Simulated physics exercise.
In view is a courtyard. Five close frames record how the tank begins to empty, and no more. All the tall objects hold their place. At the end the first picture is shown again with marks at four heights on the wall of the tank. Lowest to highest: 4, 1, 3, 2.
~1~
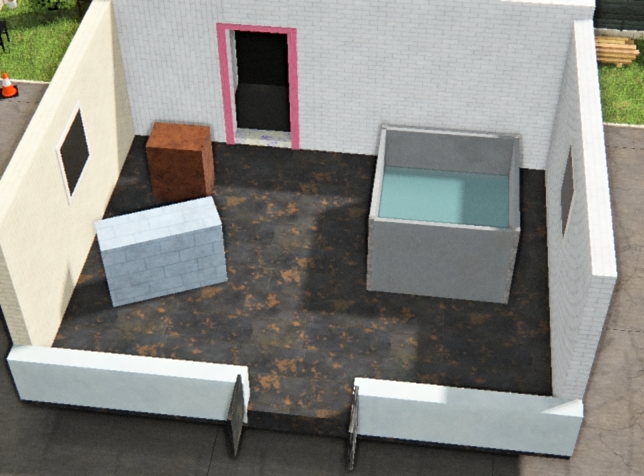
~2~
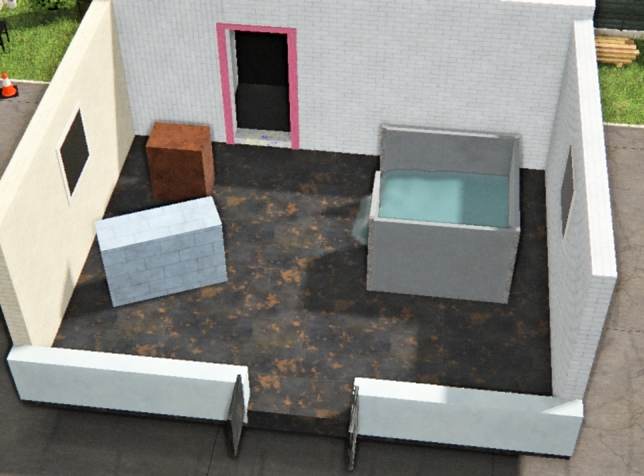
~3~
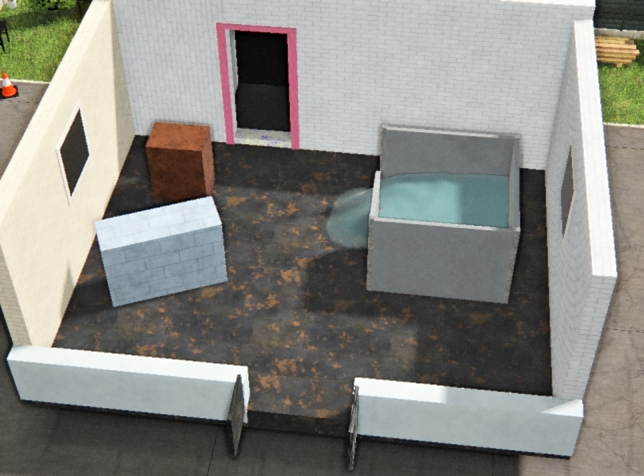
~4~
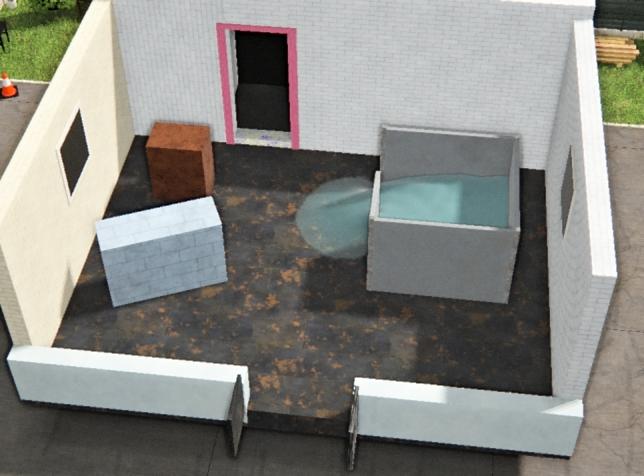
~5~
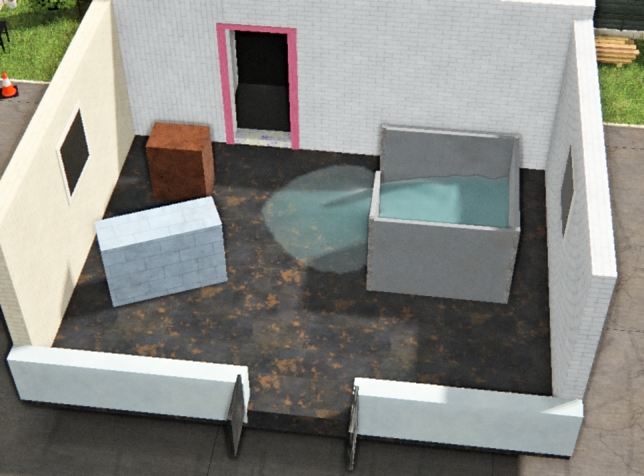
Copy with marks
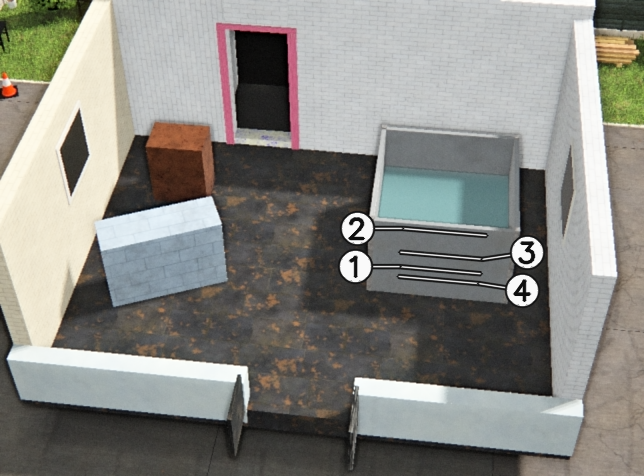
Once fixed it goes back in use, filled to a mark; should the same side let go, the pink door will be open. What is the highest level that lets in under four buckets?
That is mark 1.
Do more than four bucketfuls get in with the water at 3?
Yes, it does.
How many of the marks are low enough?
Two of them.
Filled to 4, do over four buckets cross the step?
No, that is safe.
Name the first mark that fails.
3.
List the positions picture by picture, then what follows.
The first picture shows water in the tank at rest, its middle at (444, 211); foot of the pink doorway at (263, 146); open gate at (301, 370).
The second picture shows front seen at (365, 240), 1 % of the ground wet.
The third picture shows front seen at (336, 234), 3 % of the ground wet.
The fourth picture shows front seen at (301, 219), 6 % of the ground wet.
The fifth picture shows front seen at (268, 213), 10 % of the ground wet.
On the marked copy, 1 at (439, 270); 2 at (443, 231); 3 at (441, 255); 4 at (438, 280); from the bottom up 4, 1, 3, 2.
With 1, a bucket or two gets in.
With 2, dozens of bucketfuls pour in.
With 3, about 11 bucketfuls get in.
With 4, nothing gets over.
